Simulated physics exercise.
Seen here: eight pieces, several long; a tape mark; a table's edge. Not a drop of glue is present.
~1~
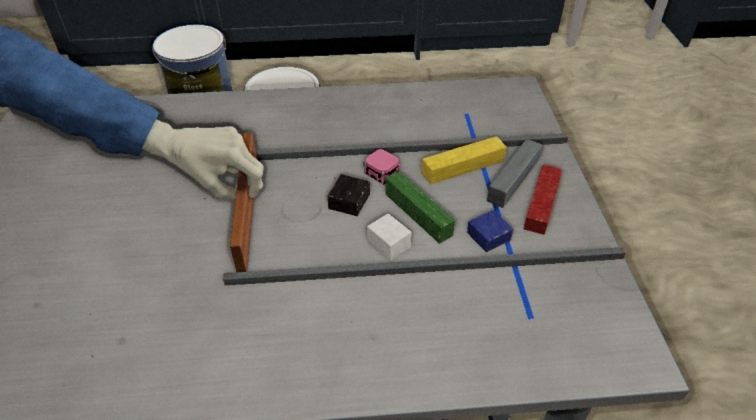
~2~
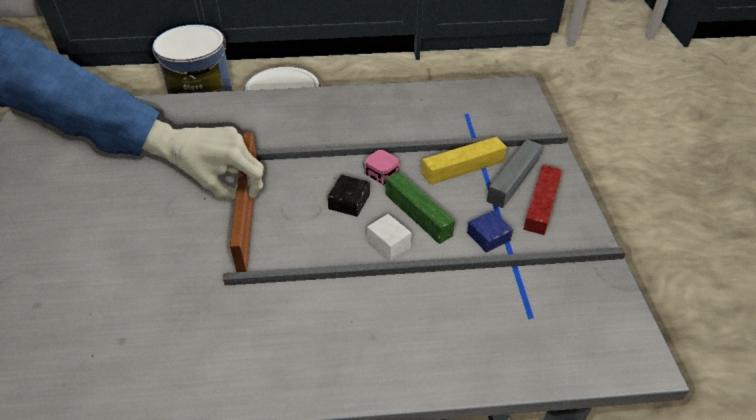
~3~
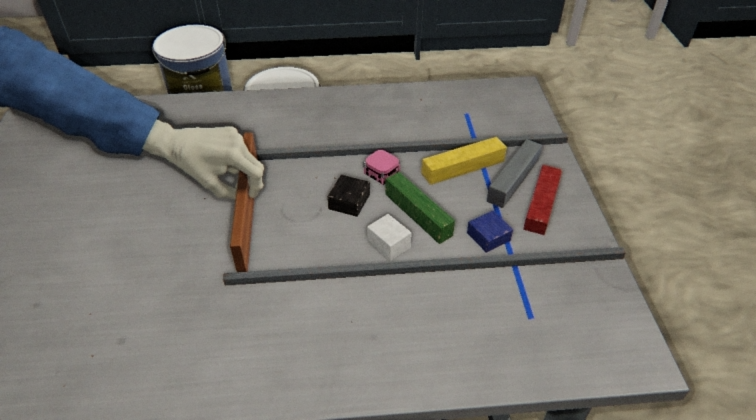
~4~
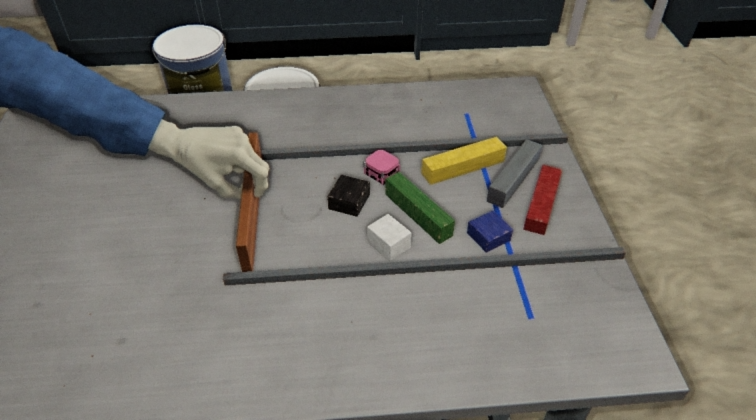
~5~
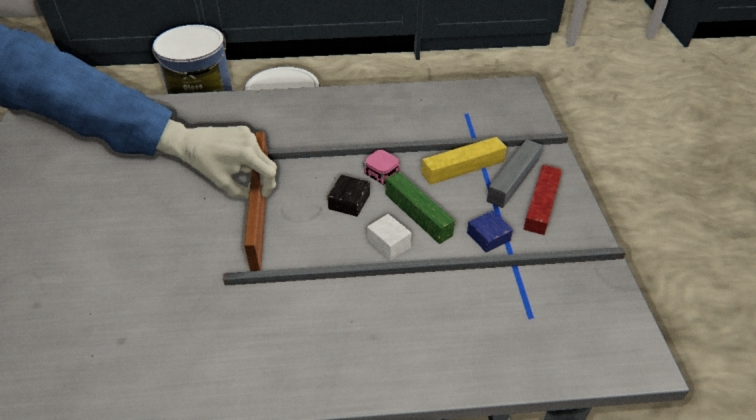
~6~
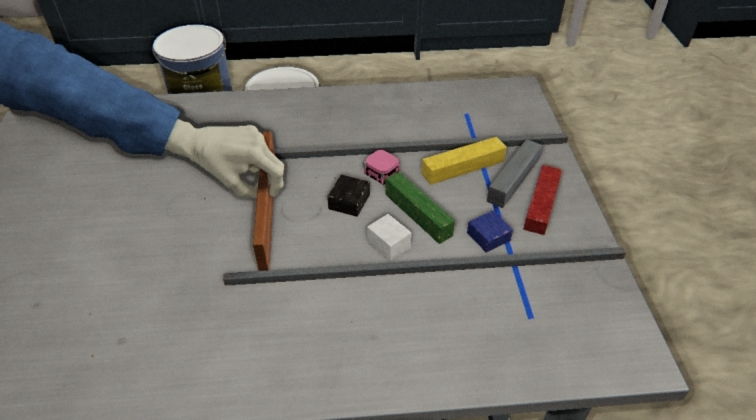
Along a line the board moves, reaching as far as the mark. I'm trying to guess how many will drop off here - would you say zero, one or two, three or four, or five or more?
I'd say zero.
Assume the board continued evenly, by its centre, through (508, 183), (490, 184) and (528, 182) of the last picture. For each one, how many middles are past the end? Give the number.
Counts per position: 1 / 0 / 2.
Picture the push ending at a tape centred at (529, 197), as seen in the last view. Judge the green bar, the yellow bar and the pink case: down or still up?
As for the green bar, it keeps its place; the yellow bar keeps its place; the pink case keeps its place.
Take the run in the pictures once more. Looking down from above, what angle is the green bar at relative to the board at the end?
Angle: Close to 5 degrees.
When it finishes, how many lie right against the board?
Well, it touches 3.
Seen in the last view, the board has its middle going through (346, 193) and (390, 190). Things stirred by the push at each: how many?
Tally: 1; 5.
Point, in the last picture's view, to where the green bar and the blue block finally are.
Roughly (542, 216) for the first and roughly (573, 237) for the second.
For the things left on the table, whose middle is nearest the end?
Foremost is the red bar.
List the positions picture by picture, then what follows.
The first frame shows red bar (544, 198); grey stick (515, 172); blue block (490, 231); board (245, 199); tape (493, 199).
The second frame shows grey stick (515, 173); pink case (382, 167).
The third frame shows blue block (490, 231); black block (349, 195).
The fourth frame shows red bar (544, 198); white block (389, 237).
The fifth frame shows grey stick (515, 173); board (258, 198).
The sixth frame shows red bar (544, 198); grey stick (515, 173); blue block (490, 231); board (266, 198); tape (493, 199).
Soon after, none off yet; red bar at rest near (544, 198); grey stick at rest near (515, 173); blue block at rest near (490, 231).
At rest, the number that fall off is zero.
